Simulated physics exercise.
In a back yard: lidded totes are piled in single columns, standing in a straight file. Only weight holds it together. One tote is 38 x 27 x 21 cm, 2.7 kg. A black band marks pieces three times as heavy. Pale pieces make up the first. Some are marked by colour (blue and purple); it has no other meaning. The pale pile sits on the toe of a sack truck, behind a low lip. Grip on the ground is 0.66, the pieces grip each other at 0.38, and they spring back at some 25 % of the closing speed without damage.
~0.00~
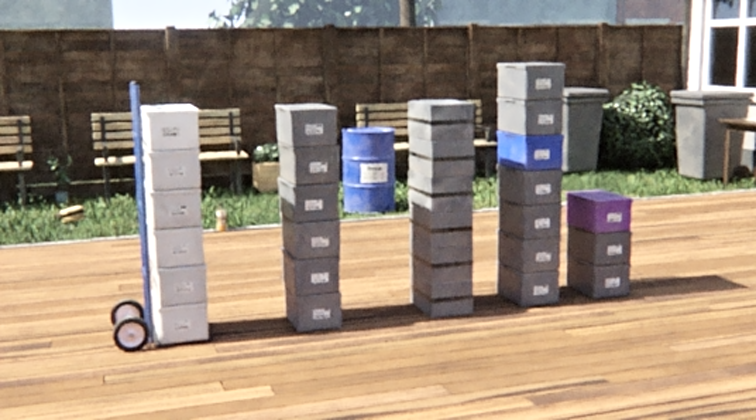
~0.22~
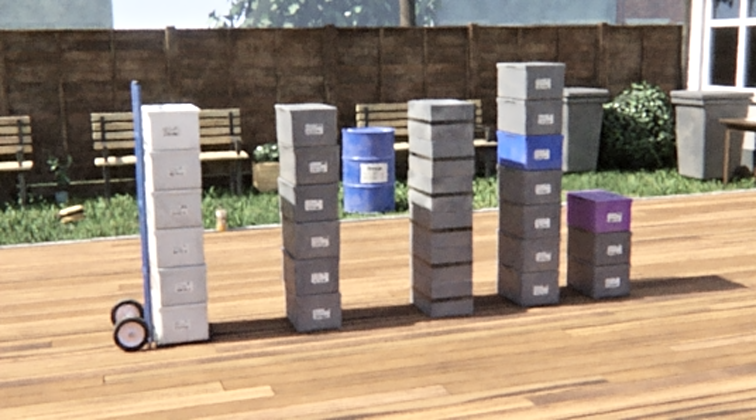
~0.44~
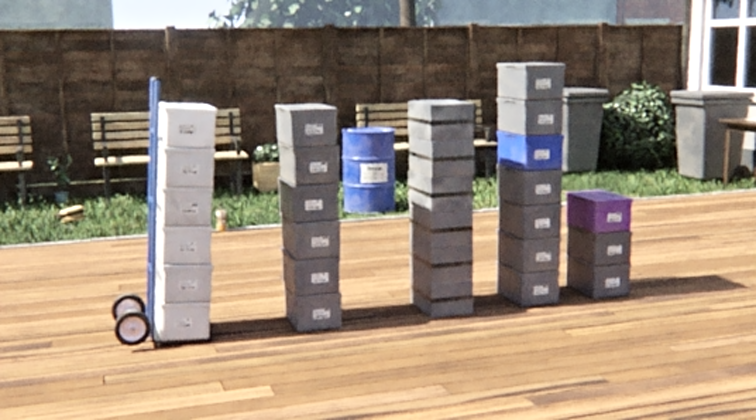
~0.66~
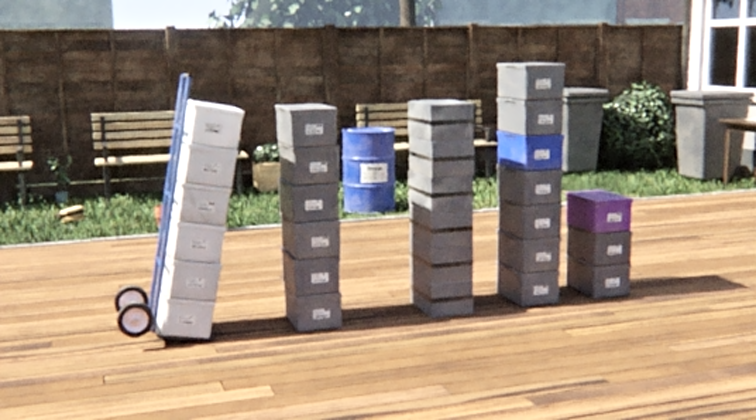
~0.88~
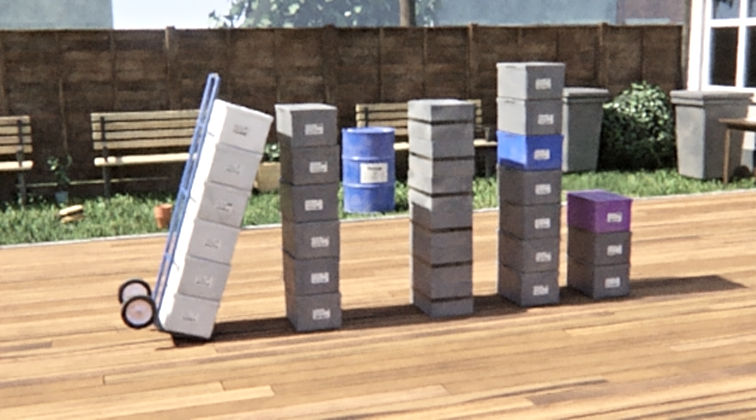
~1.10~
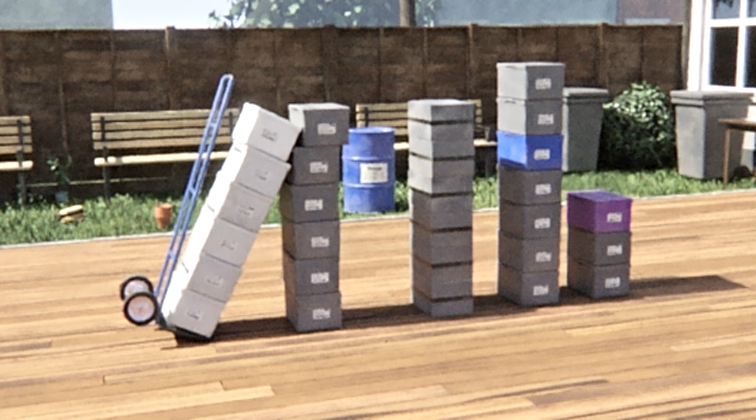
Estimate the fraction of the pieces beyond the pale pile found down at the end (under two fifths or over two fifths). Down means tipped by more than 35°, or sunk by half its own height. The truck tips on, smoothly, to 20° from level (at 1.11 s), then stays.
It comes to more than two fifths.
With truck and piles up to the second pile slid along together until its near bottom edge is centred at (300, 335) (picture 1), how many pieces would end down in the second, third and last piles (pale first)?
Then second 5, third 6, last 2.
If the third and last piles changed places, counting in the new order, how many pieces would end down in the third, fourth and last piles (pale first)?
Then third 0, fourth 0, last 0.
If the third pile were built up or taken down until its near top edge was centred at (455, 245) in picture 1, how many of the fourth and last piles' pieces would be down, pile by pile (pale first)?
In that case fourth 0, last 0.
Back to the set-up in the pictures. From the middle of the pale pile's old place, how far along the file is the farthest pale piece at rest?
Some 140 cm.
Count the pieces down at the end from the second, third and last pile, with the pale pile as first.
Pieces: Second 6, third 6, last 3.
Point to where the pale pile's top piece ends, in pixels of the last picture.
Near (407, 216).
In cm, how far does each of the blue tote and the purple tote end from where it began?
Blue 230, purple 130.
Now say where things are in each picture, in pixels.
In the first picture (we follow the side turned to the camera), truck frame (139, 139) 0° forward; blue tote (545, 153); purple tote (614, 216); no other piece has moved.
In the second picture, truck frame (140, 138) 0° forward; blue tote (545, 153).
In the third picture, truck frame (156, 134) 4° forward, top of the pale pile leaning 4°; blue tote (545, 153); no other piece has moved.
In the fourth picture, truck frame (182, 129) 11° forward, top of the pale pile leaning 11°; blue tote (545, 153); no other piece has moved.
In the fifth picture, truck frame (206, 128) 17° forward, top of the pale pile leaning 18°; blue tote (545, 153); no other piece has moved.
In the sixth picture, truck frame (217, 128) 20° forward, top of the pale pile leaning 26°; blue tote (545, 153); purple tote (614, 216); one has shifted.
Around 2.26 s, 6 of the pale pile down; 5 of the 22 other totes down.
Around 3.38 s, 6 of the pale pile down; 19 of the 22 other totes down; blue tote tipped 40°, 17 cm lower; purple tote tipped 10°.
Finally (4.6 s), 6 of the pale pile down; 22 of the 22 other totes down; blue tote on its side; purple tote on its side. That is 100 per cent. Seen by the last camera, middles, purple tote near (745, 253).
